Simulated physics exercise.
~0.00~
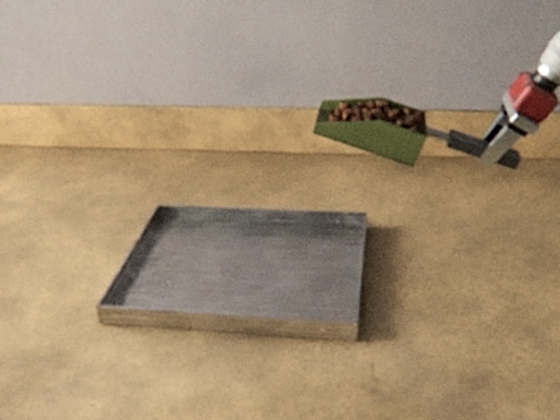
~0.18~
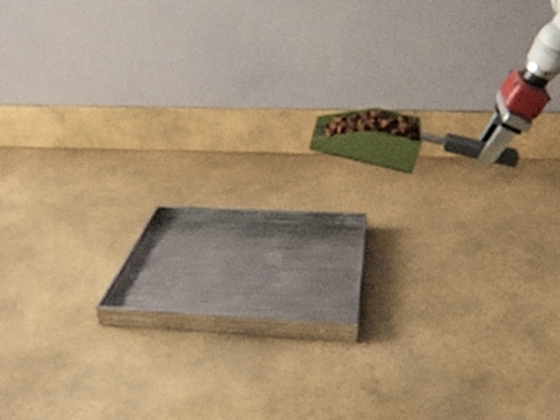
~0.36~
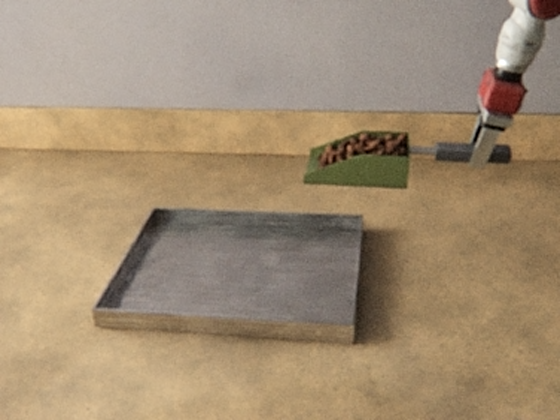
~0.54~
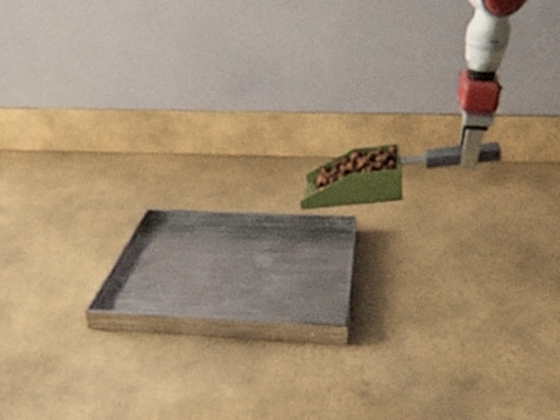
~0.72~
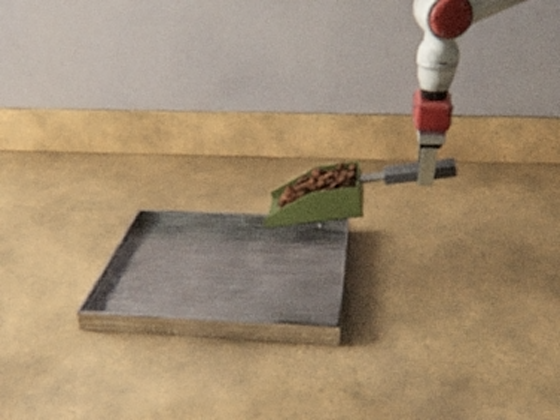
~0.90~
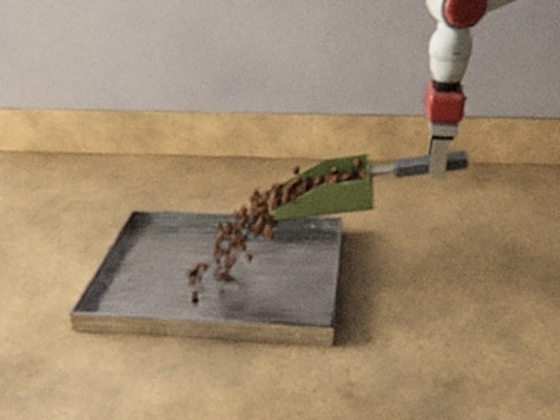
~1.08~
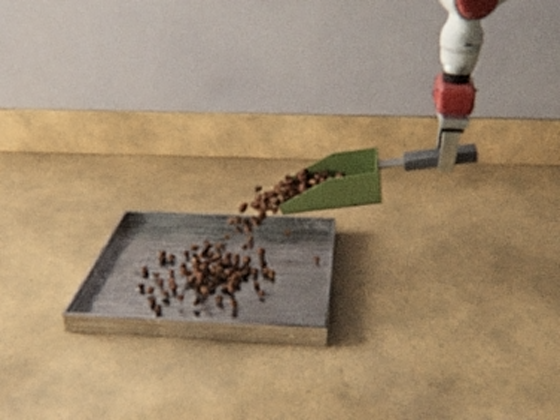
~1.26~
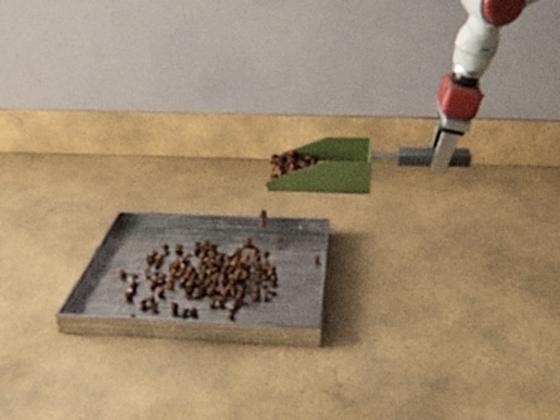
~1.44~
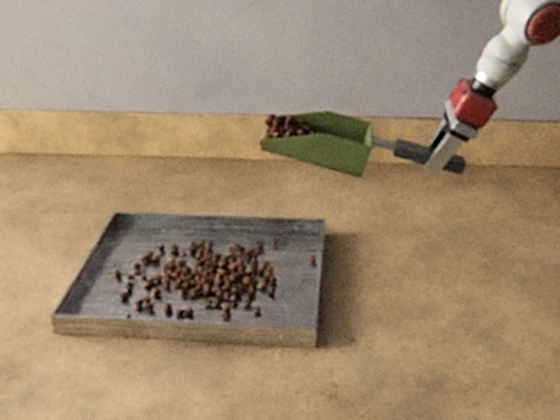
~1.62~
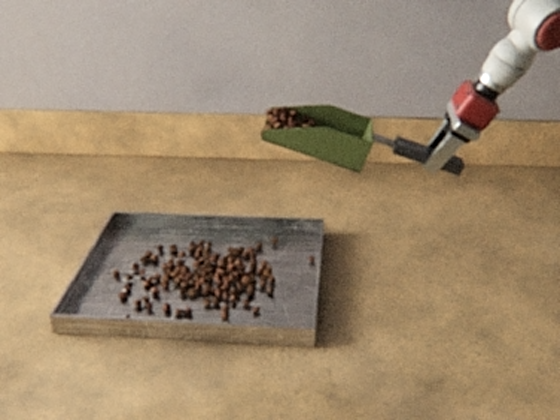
A robot arm lowered a green scoop of brown pellets toward a gray tray, tipped it and poured many of them into a scattered pile, then lifted and tilted it back, ending still above the tray with some pellets left inside.
